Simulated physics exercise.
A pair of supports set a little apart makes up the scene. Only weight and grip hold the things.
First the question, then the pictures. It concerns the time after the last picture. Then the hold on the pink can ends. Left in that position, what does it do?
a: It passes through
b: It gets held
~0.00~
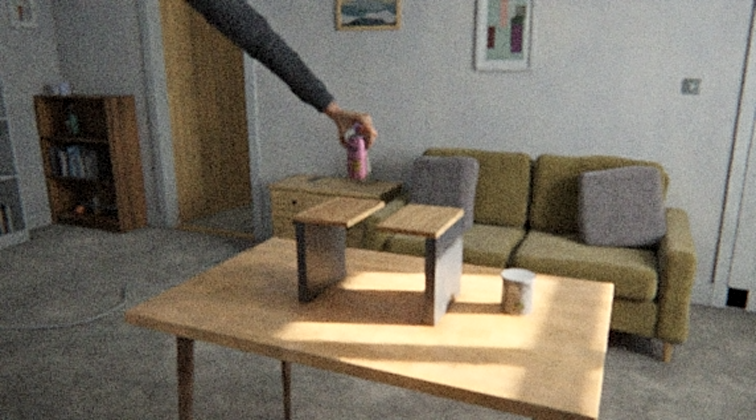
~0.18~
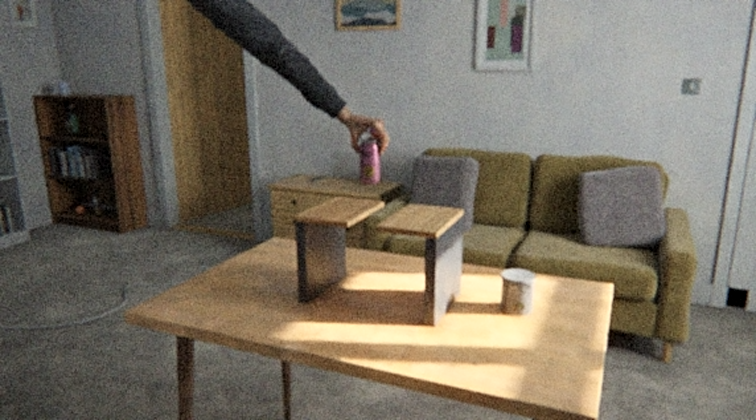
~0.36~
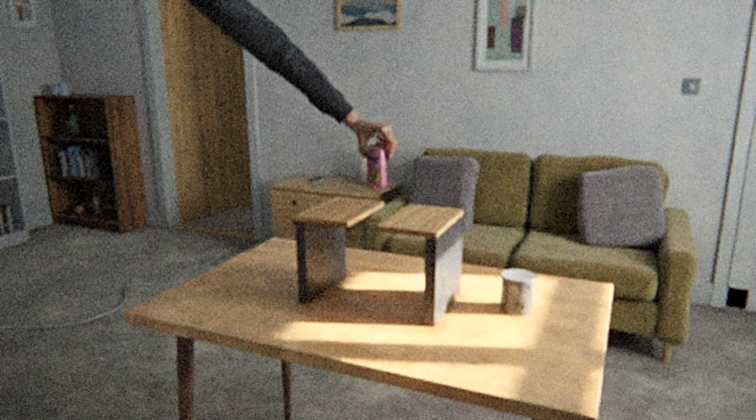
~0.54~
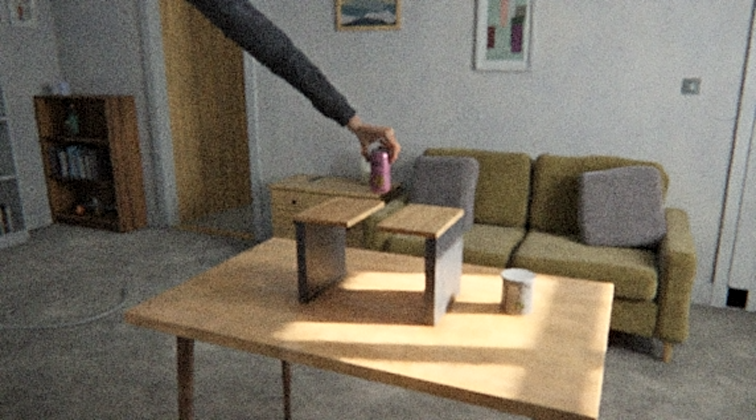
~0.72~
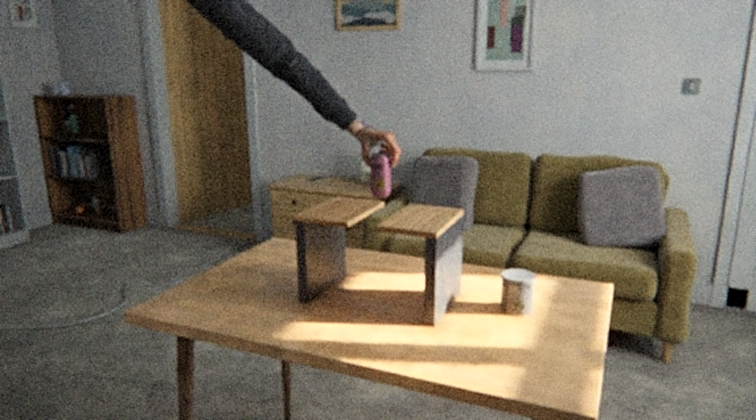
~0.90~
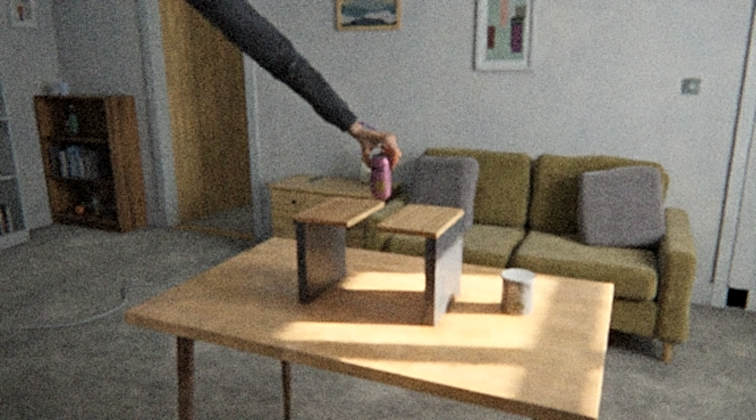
(a) It passes through.
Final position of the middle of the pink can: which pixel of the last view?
Near pixel (381, 278).
After 1.10 s, pink can slid about its own width near (381, 195).
After 1.20 s, pink can slid well along near (381, 247).
After 1.30 s, pink can slid well along near (381, 271).
After 1.40 s, pink can slid well along near (381, 279).
At rest (2.3 s), moved from the start, pink can; grey tin in place. Seen from the same camera at the end, pink can near (381, 278). The can reaches the table.
